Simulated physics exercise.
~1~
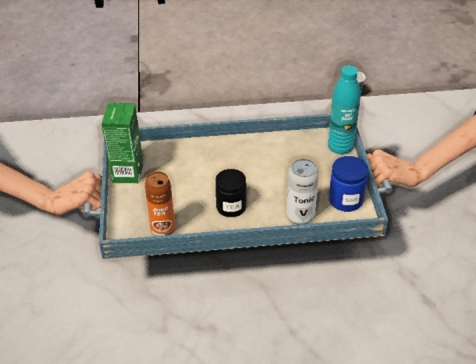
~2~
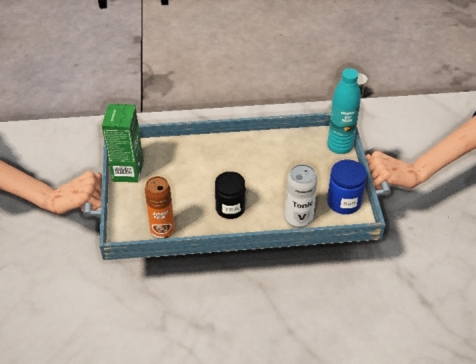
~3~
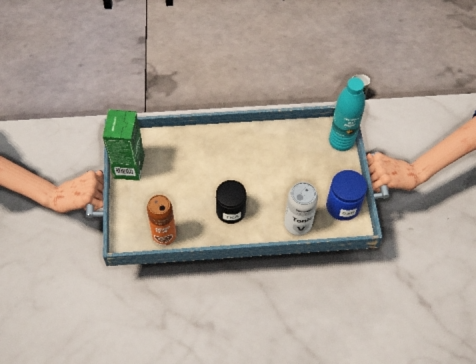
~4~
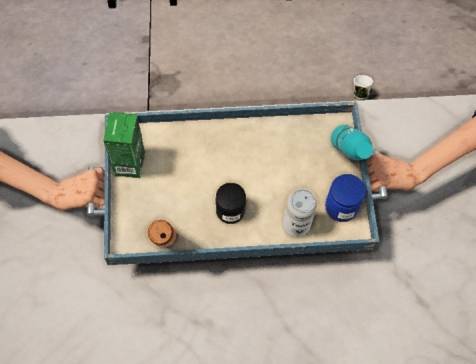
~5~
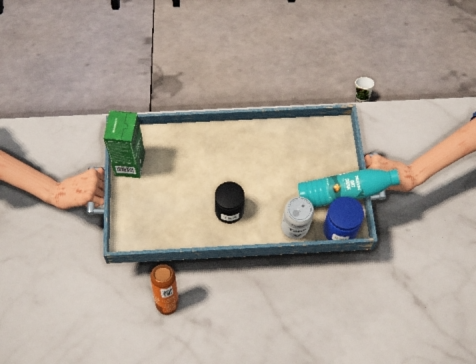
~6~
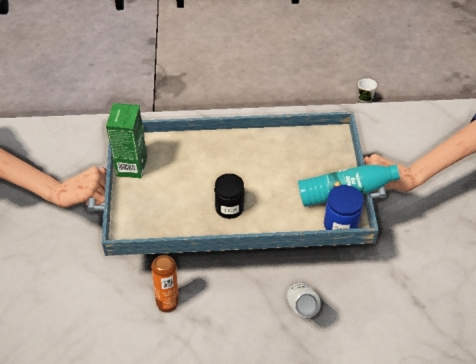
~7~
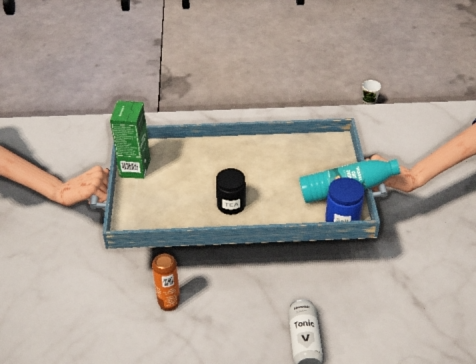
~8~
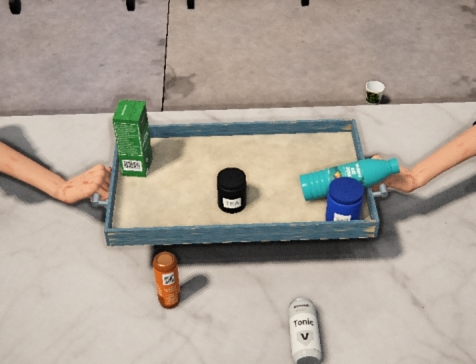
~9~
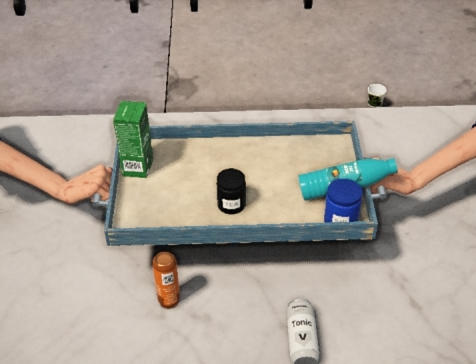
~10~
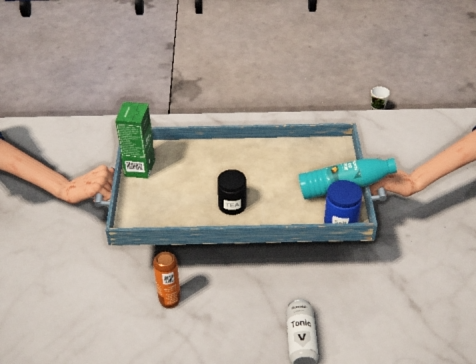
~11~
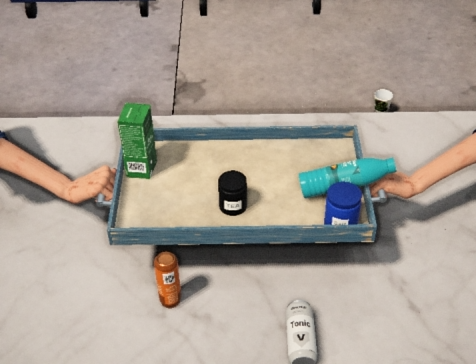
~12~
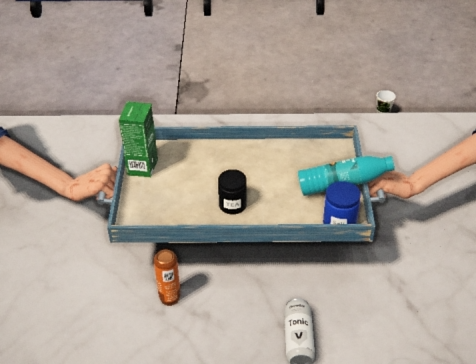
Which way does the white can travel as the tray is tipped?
The white can moves down the view, going over the near edge of the tray and ending on its side on the marble surface.
